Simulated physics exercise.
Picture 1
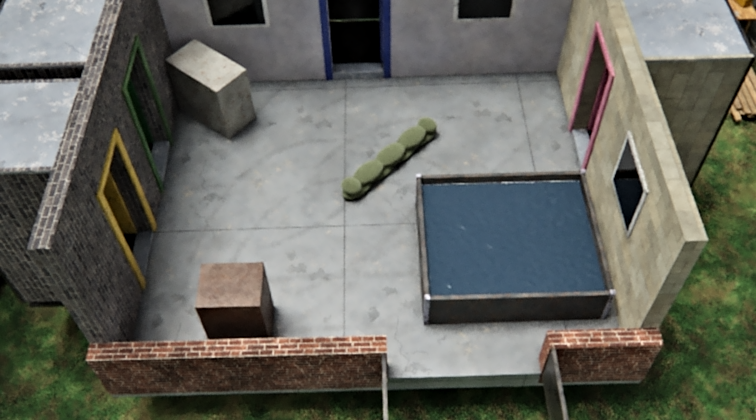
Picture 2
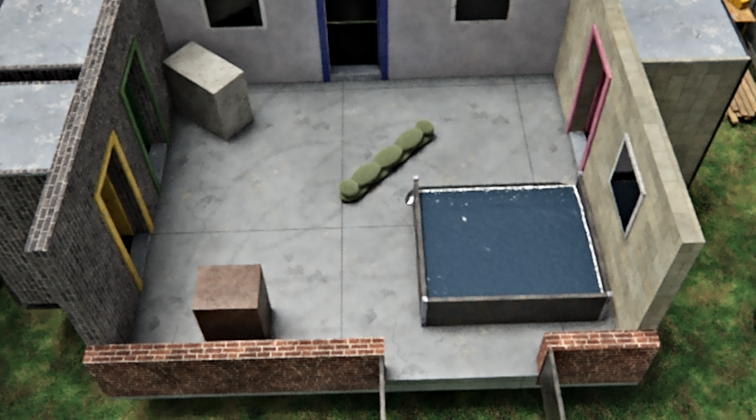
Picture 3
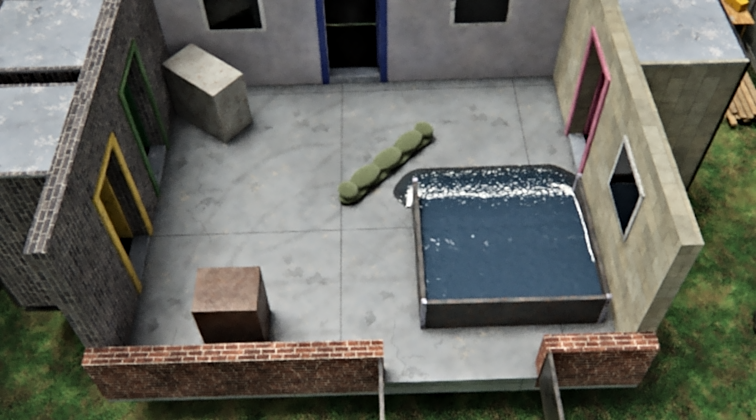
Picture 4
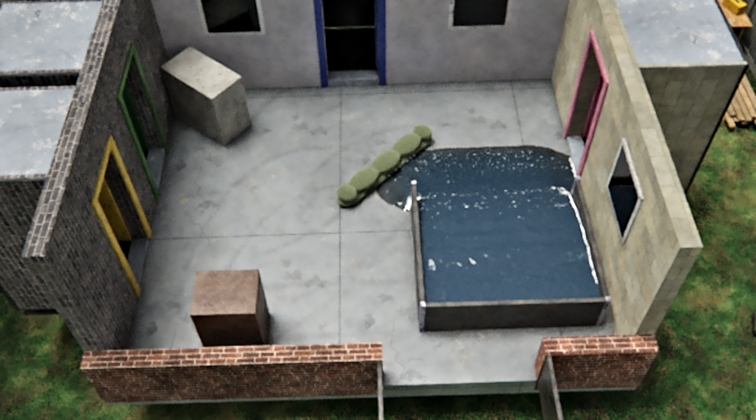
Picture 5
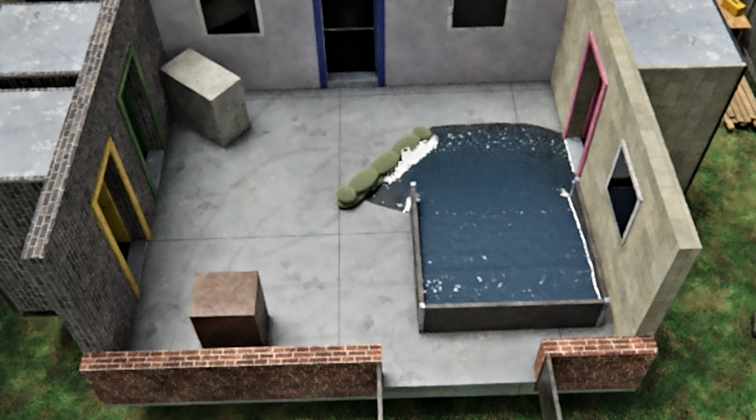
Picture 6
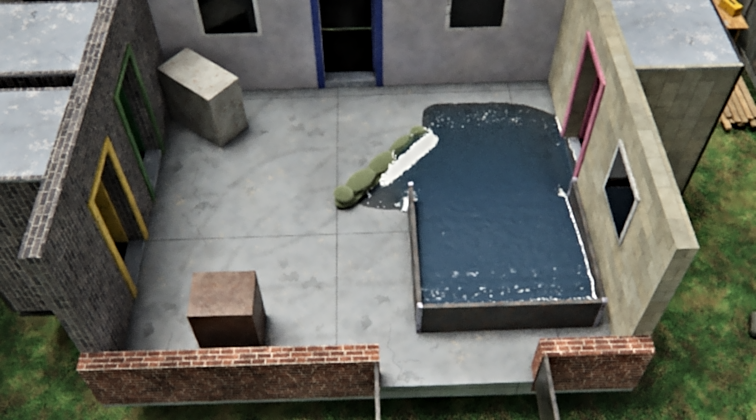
A large tank of dark water sat still in a walled yard, then its far side opened and water poured out, spreading across the grey floor toward the back and foaming against a green hedge.
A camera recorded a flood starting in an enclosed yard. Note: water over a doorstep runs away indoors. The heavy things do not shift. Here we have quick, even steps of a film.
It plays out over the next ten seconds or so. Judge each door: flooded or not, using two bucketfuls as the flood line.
The yellow door is flooded. The green door is not flooded. The pink door is flooded. The blue door is not flooded.
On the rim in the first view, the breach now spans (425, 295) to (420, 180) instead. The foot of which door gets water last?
The one in blue.
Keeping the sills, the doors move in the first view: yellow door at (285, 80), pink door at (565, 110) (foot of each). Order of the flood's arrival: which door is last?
My answer: The green one.
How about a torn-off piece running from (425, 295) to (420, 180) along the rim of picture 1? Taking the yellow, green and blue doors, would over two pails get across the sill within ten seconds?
Going door by door: The yellow door gets too much, the green door gets too much, and the blue door stays safe.
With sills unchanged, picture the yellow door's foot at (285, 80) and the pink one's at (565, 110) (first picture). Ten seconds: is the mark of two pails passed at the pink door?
Result - pink door exceeds the limit.
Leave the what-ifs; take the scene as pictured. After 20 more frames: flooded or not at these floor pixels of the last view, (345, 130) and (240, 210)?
Going in order, I'd call them drenched and bone-dry.
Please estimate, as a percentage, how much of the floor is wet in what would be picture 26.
Around 60 percent.
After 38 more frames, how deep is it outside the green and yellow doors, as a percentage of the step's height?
The first comes to about 70 percent, the second to about 210 percent.
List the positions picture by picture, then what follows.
The first frame shows the water tank at (509, 235) is whole and still.
In the second frame, the front is at (409, 202), out from the gap on the water tank's far side.
In the third frame, the front is at (400, 189), out from the gap on the water tank's far side.
In the fourth frame, the front is at (387, 181), out from the gap on the water tank's far side.
In the fifth frame, water pours out on the water tank's far side and has run to (562, 137).
In the sixth frame, water pours out on the water tank's far side and has run to (521, 108).
A moment on, water covers 25 % of the floor; the yellow door not reached, the green door not reached, the pink door under two buckets in, the blue door not reached.
Next, water covers 35 % of the floor; the yellow door not reached, the green door not reached, the pink door over two buckets in, the blue door wet at the sill, nothing in.
Then, water covers 60 % of the floor; the yellow door not reached, the green door not reached, the pink door over two buckets in, the blue door wet at the sill, nothing in.
Later, water covers 90 % of the floor; the yellow door under two buckets in, the green door under two buckets in, the pink door far over two buckets in, the blue door wet at the sill, nothing in.
In the end, water covers 95 % of the floor; the yellow door far over two buckets in, the green door under two buckets in, the pink door far over two buckets in, the blue door wet at the sill, nothing in.
